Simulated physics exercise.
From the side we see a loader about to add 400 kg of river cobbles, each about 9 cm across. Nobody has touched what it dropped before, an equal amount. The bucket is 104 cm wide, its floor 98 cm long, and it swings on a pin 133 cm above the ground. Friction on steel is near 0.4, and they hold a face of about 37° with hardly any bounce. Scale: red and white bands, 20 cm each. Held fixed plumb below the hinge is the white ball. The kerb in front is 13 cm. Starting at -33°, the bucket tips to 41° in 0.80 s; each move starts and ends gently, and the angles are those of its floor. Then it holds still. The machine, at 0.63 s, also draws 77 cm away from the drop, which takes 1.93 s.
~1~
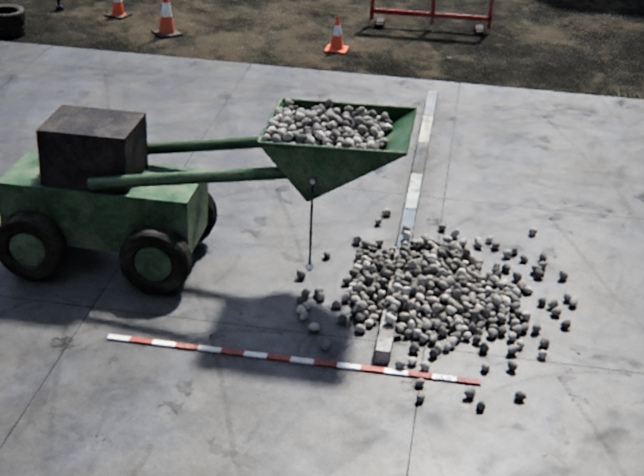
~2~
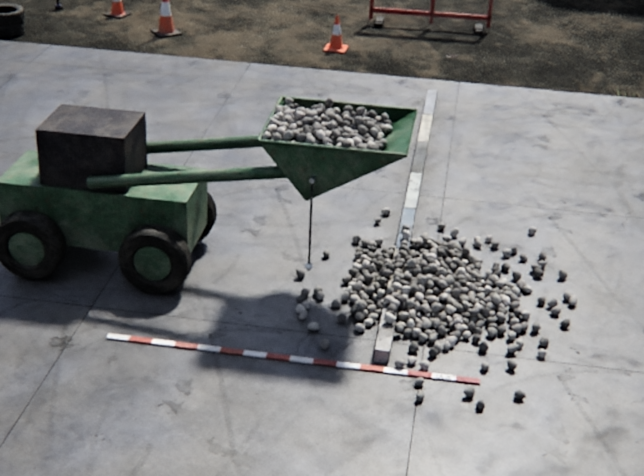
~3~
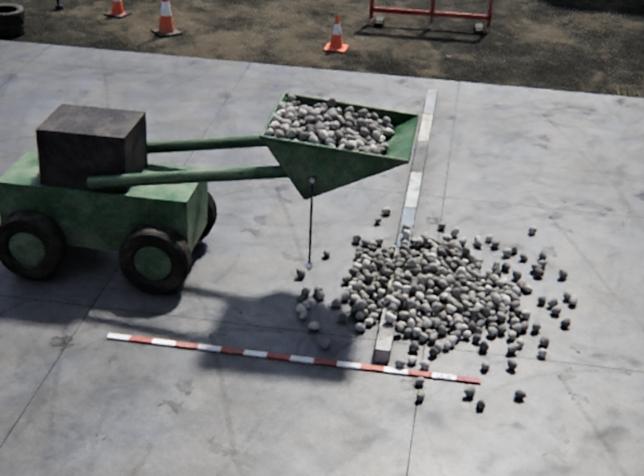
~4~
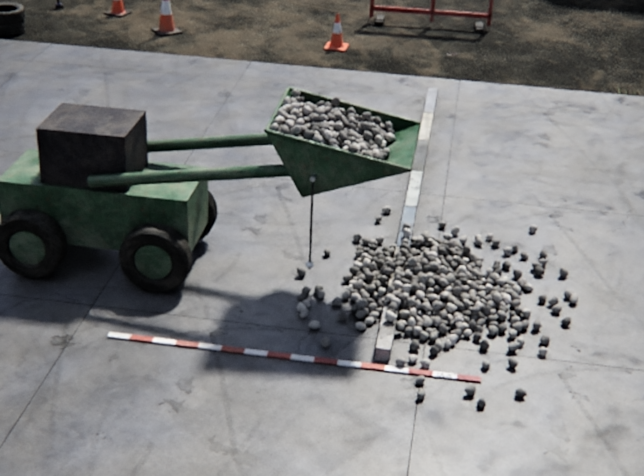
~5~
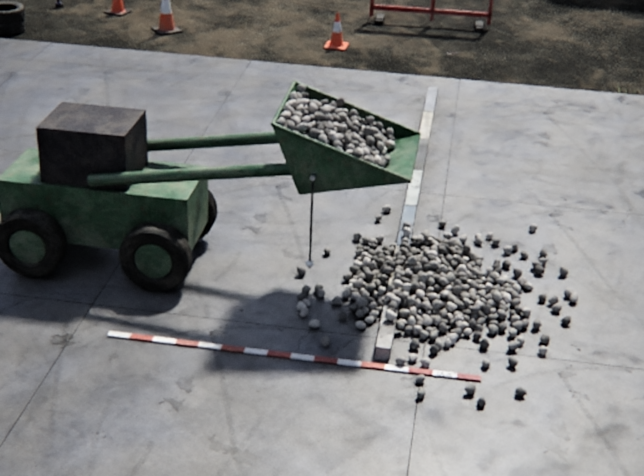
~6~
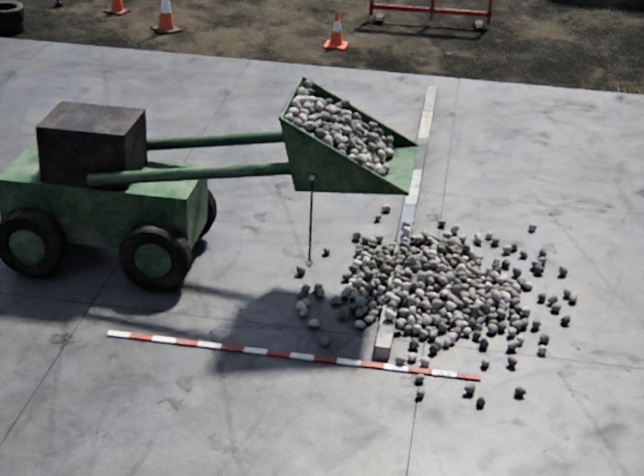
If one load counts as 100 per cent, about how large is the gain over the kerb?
Around 56 per cent.
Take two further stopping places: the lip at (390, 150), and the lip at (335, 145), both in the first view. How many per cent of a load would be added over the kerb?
First place: Roughly 35 %; second place: Roughly 0 %.
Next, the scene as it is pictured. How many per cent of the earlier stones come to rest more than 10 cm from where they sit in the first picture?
The answer is about 20 per cent.
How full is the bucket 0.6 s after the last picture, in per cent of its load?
Near 70 per cent of the load is held.
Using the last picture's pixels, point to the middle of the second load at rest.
Their centre ends up near (410, 277).
Then, 0.3 s after the last picture the floor is at 29°; in per cent of one load, 100 in the bucket, 25 on this side of the kerb, 75 over the kerb; the foremost stones are at (589, 301).
Then, 0.6 s after the last picture the floor is at 41°; in per cent of one load, 68 in the bucket, 53 on this side of the kerb, 78 over the kerb; the foremost stones are at (589, 301).
Then, 2.7 s after the last picture the floor is at 41°; in per cent of one load, 0 in the bucket, 69 on this side of the kerb, 131 over the kerb; the foremost stones are at (631, 306).
Then, 5.3 s after the last picture the floor is at 41°; in per cent of one load, 0 in the bucket, 69 on this side of the kerb, 131 over the kerb; the foremost stones are at (631, 306). Net gain over the kerb, 56.
